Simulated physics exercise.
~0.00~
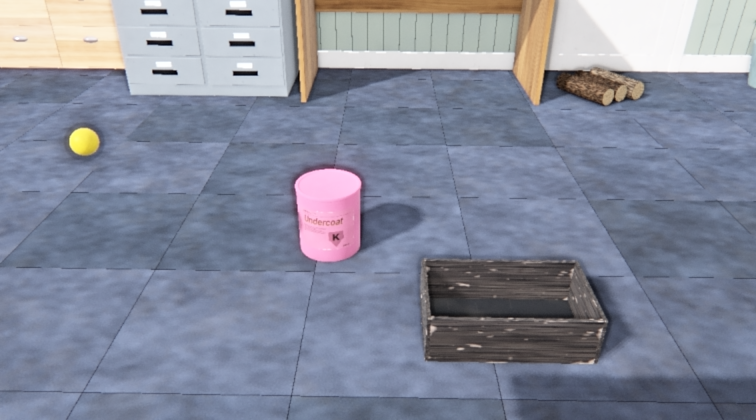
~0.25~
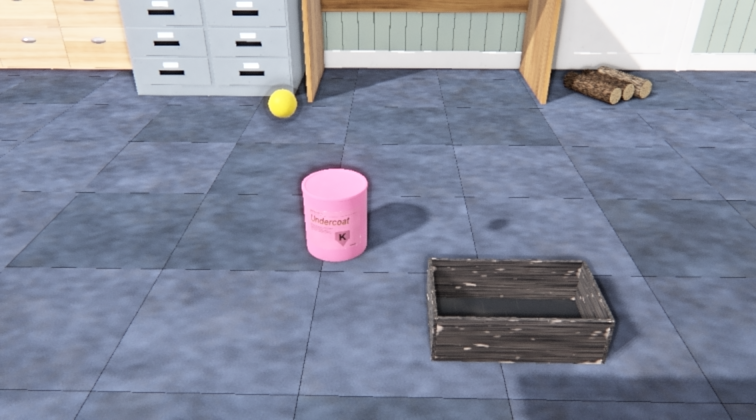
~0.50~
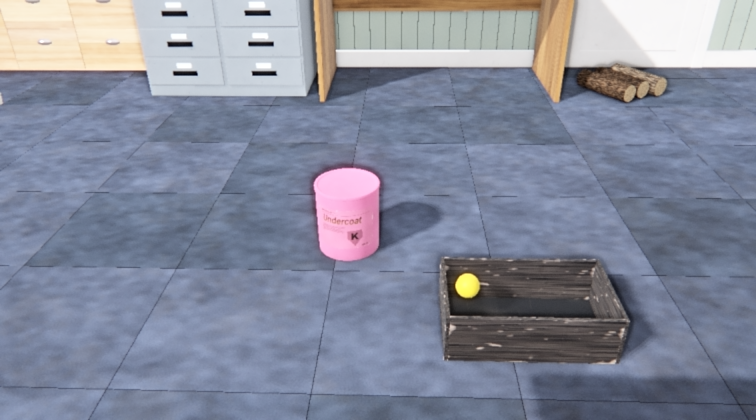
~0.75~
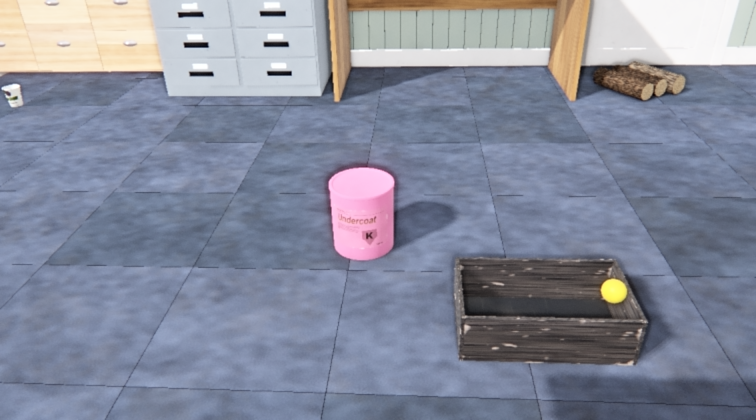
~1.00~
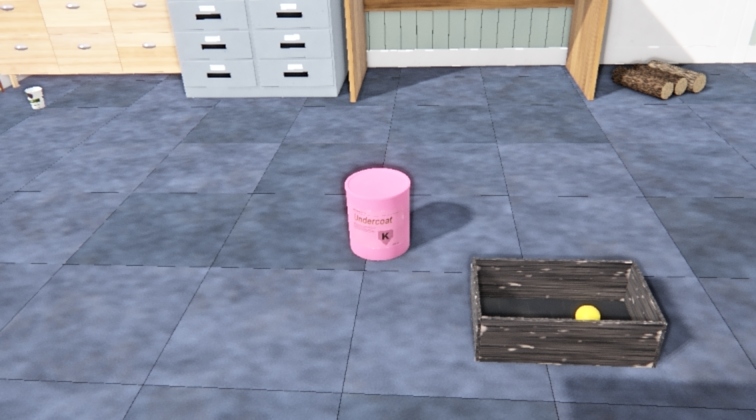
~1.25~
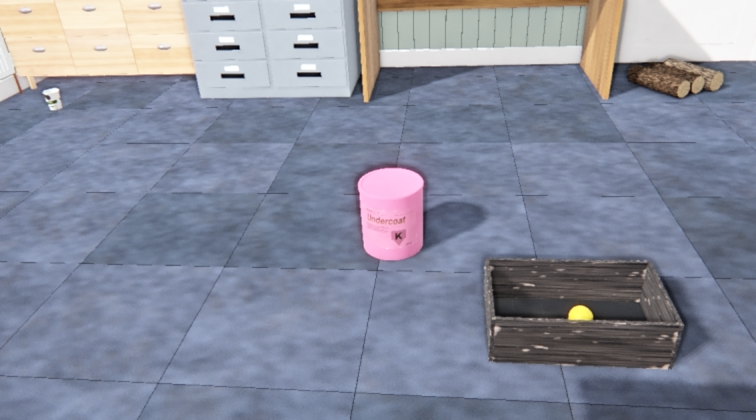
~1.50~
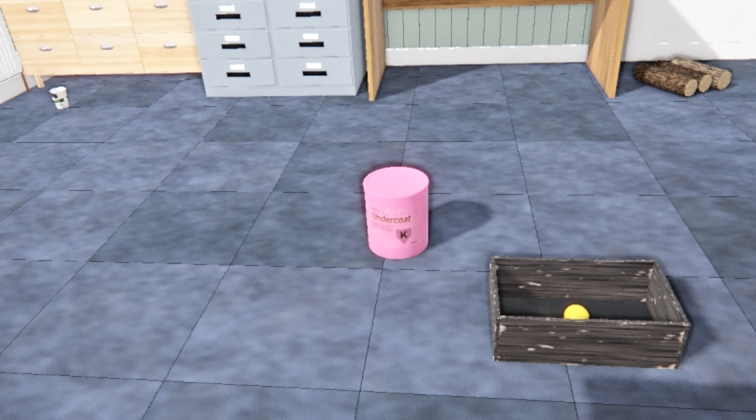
At first, a small yellow ball, perhaps a lemon, is in the air at the left of a room with a dark tiled floor, where a pink pail stands near an empty, open wooden box. The yellow object travels right, passing above and beyond the pail as the view pans slightly left. It then drops into the box and carries on across to its right side. From there it turns back to the left and sinks lower, then shifts a little further left. It ends inside the box, while the pail still stands upright in its place.
